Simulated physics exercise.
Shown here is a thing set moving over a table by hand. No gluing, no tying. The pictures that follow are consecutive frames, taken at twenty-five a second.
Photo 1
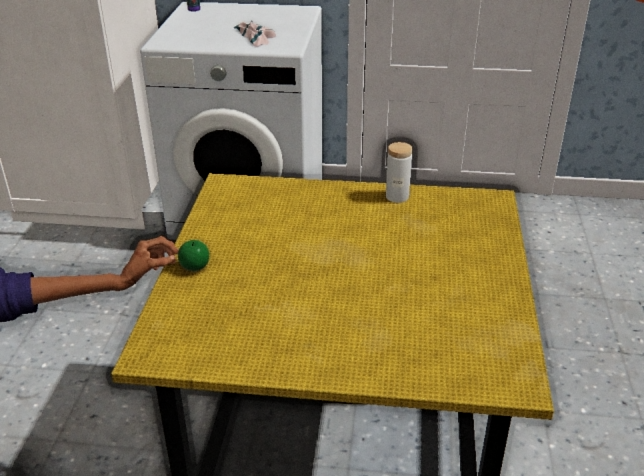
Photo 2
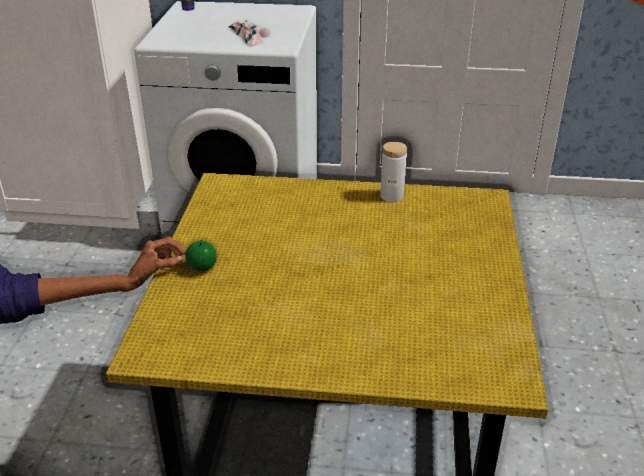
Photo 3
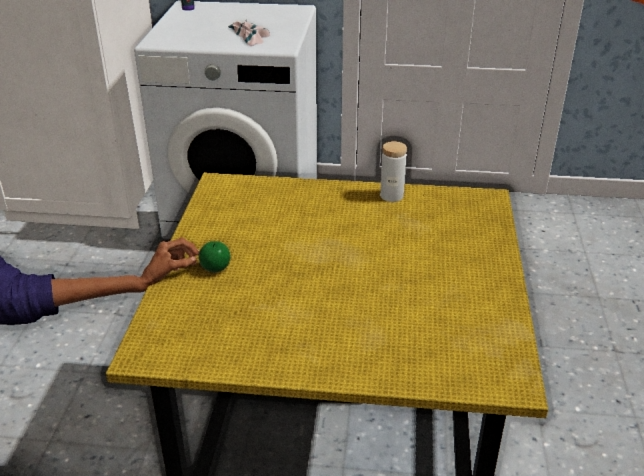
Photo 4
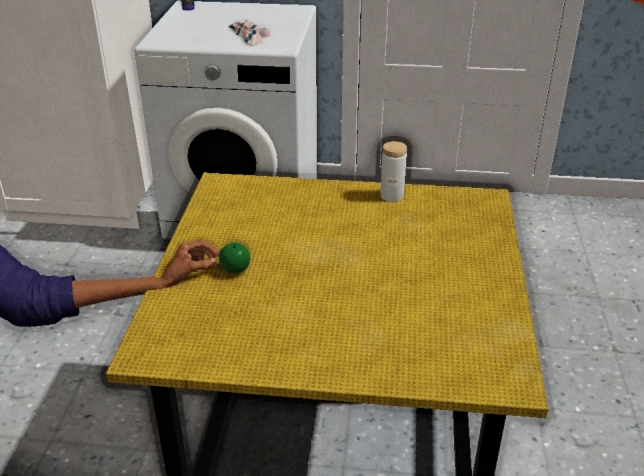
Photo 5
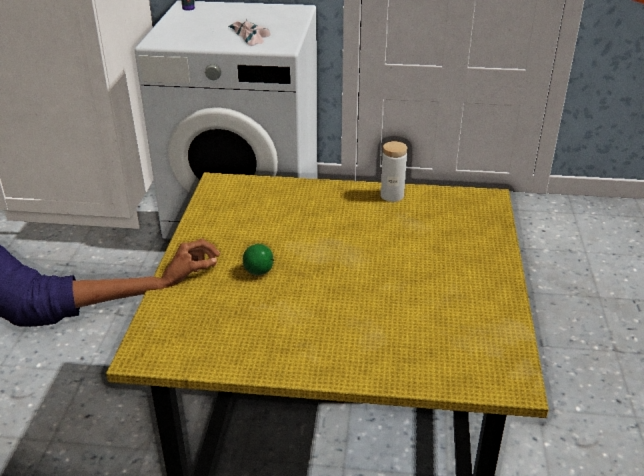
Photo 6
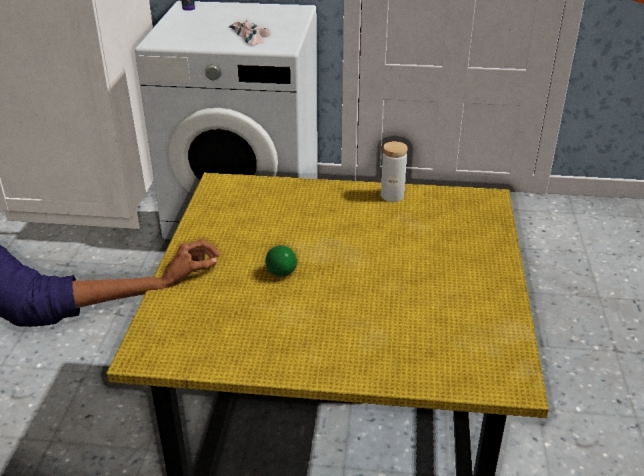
Green apple being pushed rightward across a yellow table by a hand, then rolling on alone as the hand stays behind.
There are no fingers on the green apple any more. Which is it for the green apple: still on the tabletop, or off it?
It is lost over the side.
Then, 0.30 s past the last view, green apple displaced well along near (445, 272).
Then, 0.70 s past the last view, green apple now off the table.
Finally, off the table, green apple.
